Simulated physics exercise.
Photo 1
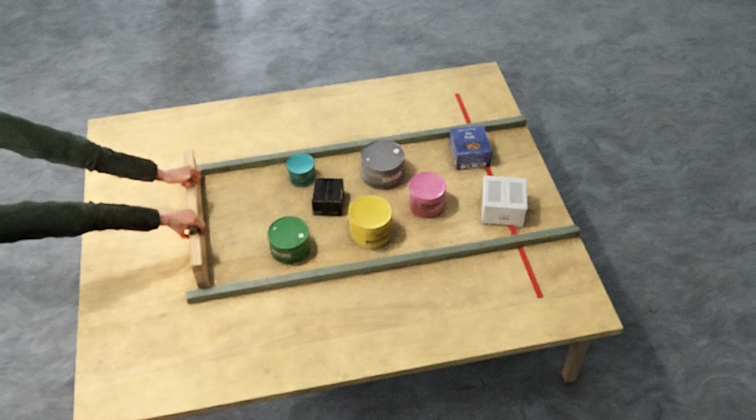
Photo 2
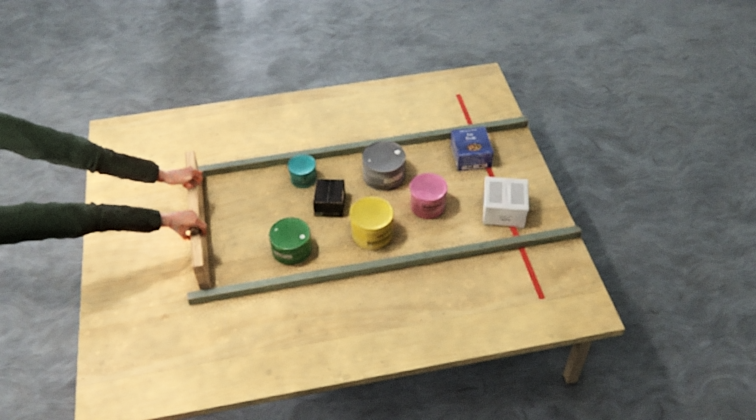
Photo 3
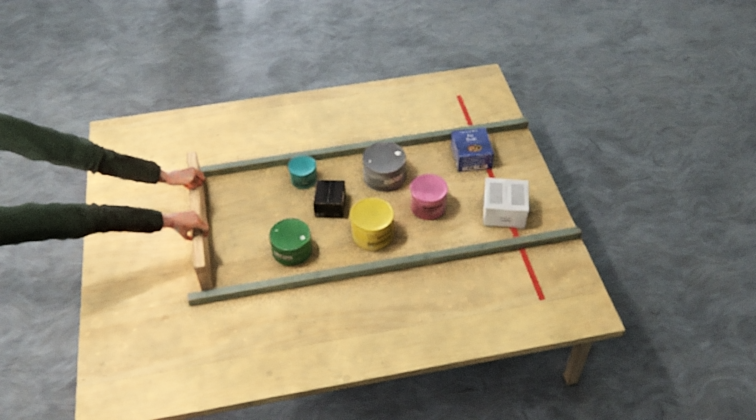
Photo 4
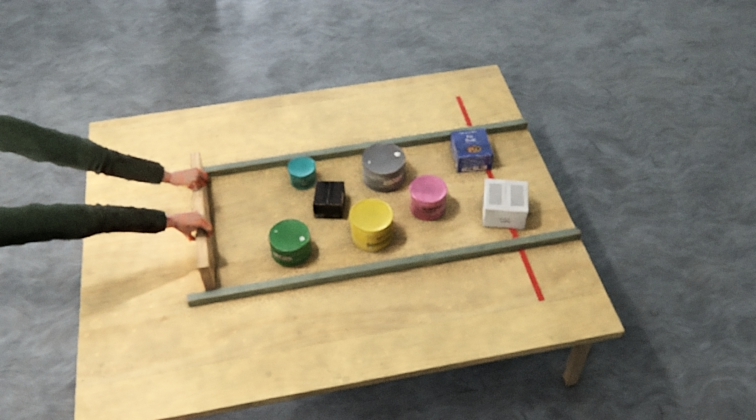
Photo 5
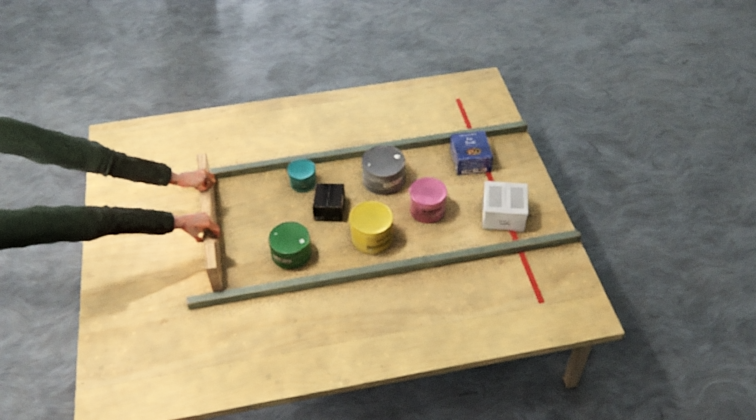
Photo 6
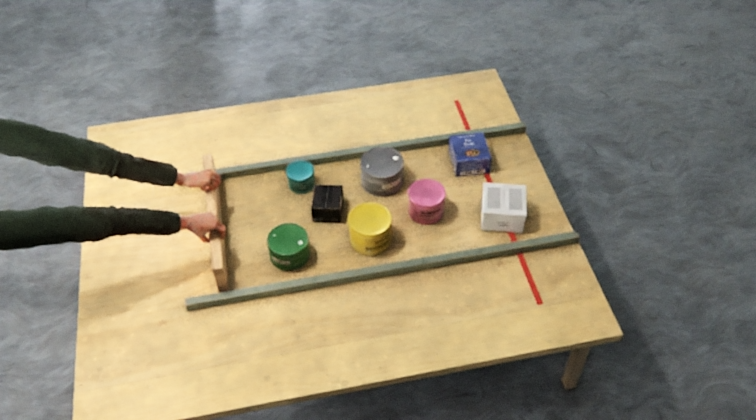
Two hands slowly sliding a wooden plank a little to the right between two battens, the tubs and boxes ahead staying put.
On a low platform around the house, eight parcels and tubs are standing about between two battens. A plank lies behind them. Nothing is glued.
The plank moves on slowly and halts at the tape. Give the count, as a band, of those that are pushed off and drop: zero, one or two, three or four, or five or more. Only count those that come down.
Those that drop number one or two.
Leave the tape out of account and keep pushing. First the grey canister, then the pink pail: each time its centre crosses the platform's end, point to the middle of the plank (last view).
I'd say about (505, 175) for the first one and about (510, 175) for the second.
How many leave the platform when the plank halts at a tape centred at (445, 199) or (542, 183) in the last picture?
Try 1: 0; try 2: 8.
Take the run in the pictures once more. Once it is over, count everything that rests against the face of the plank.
It's touching 3 at the end.
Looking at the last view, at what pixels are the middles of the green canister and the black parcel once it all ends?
Final spots - green canister (527, 212), black parcel (504, 173).
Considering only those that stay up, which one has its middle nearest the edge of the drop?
The yellow pail ends up foremost.
Soon after, none off yet; white tote at rest near (503, 208); blue box at rest near (469, 154); pink pail at rest near (426, 202).
Then, none off yet; white tote moved a little near (511, 206); blue box moved a little near (475, 153); pink pail moved about its own width near (449, 200).
By the end, the number that fall off is one or two; fallen, blue box and white tote.
